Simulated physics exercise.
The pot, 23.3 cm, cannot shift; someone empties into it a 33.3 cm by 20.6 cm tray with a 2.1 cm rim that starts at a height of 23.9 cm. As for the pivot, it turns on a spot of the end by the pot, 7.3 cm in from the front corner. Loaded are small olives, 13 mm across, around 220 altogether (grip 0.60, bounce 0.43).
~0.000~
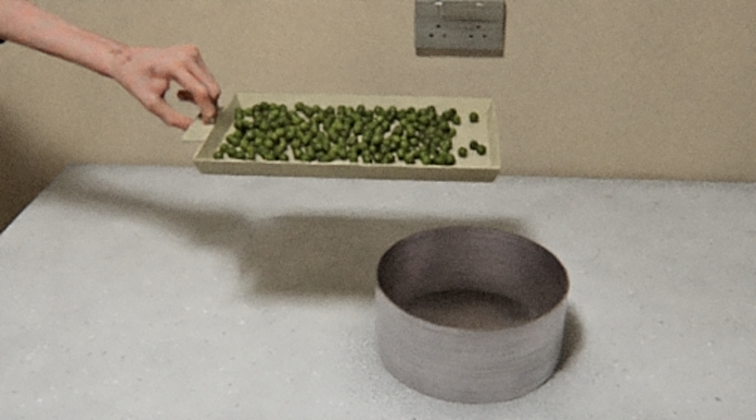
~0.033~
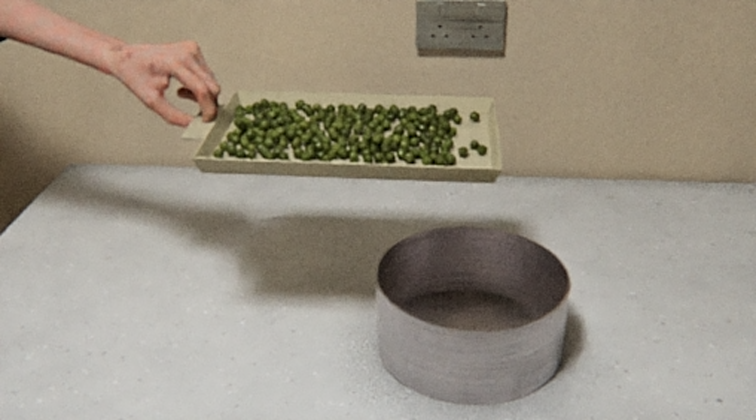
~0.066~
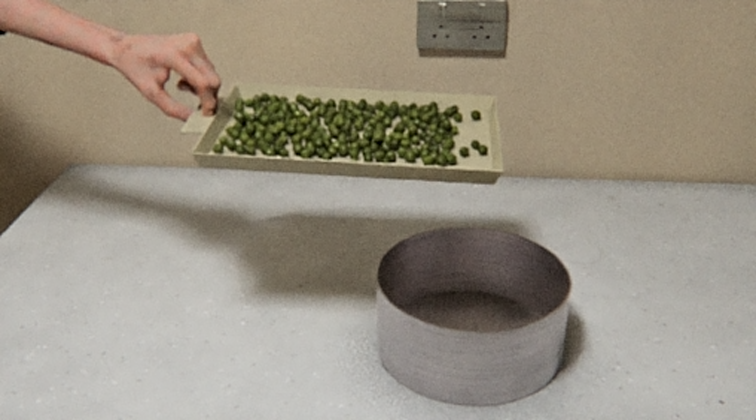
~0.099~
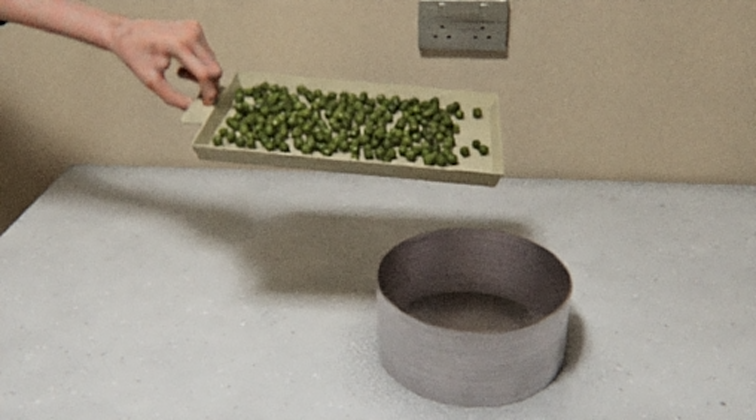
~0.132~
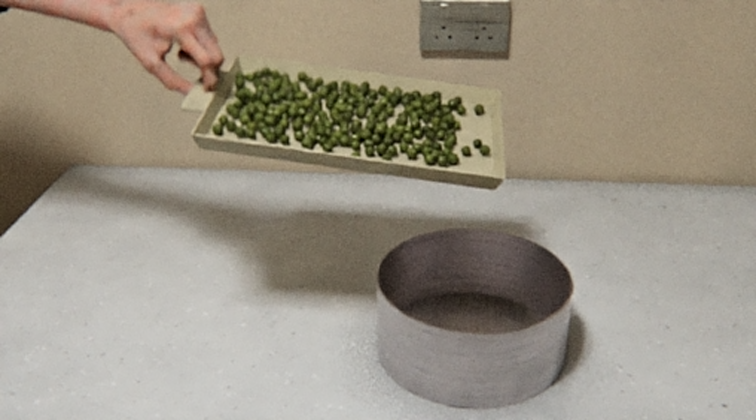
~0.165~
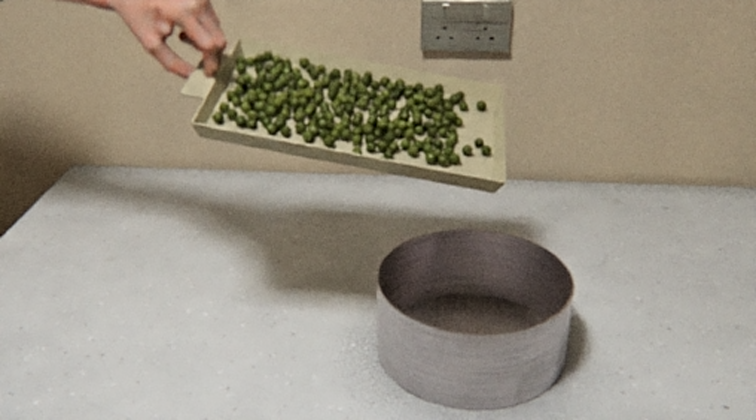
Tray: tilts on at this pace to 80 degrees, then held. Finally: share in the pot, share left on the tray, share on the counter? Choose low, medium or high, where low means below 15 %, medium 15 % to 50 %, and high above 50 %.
Shares - pot: High, tray: Low, counter: Low.
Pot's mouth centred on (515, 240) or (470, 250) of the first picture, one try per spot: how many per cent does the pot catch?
First try about 40 per cent, second try about 50 per cent.
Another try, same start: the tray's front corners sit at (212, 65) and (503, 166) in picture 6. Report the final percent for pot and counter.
In the pot: 15 per cent; on the counter: 85 per cent.
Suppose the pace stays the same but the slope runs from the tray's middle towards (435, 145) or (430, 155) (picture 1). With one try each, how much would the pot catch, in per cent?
That would be close to 30 per cent, then close to 60 per cent.
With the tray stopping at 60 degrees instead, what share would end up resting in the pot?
I'd put it at close to 55 per cent.
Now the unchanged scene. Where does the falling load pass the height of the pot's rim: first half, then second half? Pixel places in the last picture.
At roughly (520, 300) first, later on at (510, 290).
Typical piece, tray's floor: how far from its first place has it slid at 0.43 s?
5 cm.
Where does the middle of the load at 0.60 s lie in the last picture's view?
The middle of the load should be near (459, 145) then.
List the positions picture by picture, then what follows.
In the first frame, tray tilt 0 degrees, front corners at (200, 157) and (494, 165); middle of the pieces at (345, 135); pot at (471, 272).
In the second frame, tray tilt 1 degrees, front corners at (200, 156) and (495, 166); middle of the pieces at (345, 134).
In the third frame, tray tilt 2 degrees, front corners at (200, 151) and (496, 167); middle of the pieces at (346, 130).
In the fourth frame, tray tilt 5 degrees, front corners at (199, 143) and (497, 170), lowest corner right front; middle of the pieces at (346, 125).
In the fifth frame, tray tilt 9 degrees, front corners at (199, 132) and (498, 174), lowest corner right front; middle of the pieces at (348, 117).
In the sixth frame, tray tilt 13 degrees, front corners at (200, 121) and (499, 177), lowest corner right front; middle of the pieces at (349, 109); pot at (474, 276). Its pace works out near 130 degrees a second.
Then, at 0.43 s, tilt 47 degrees; the tray holds 100 %, the pot 0 %.
Then, at 0.60 s, tilt 69 degrees; the tray holds 95 %, the pot 0 %.
After 0.89 s, tilt 80 degrees; the tray holds 15 %, the pot 70 %.
In the end, at 1.8 s, pot 90 %, tray 5 %, counter 10 %.
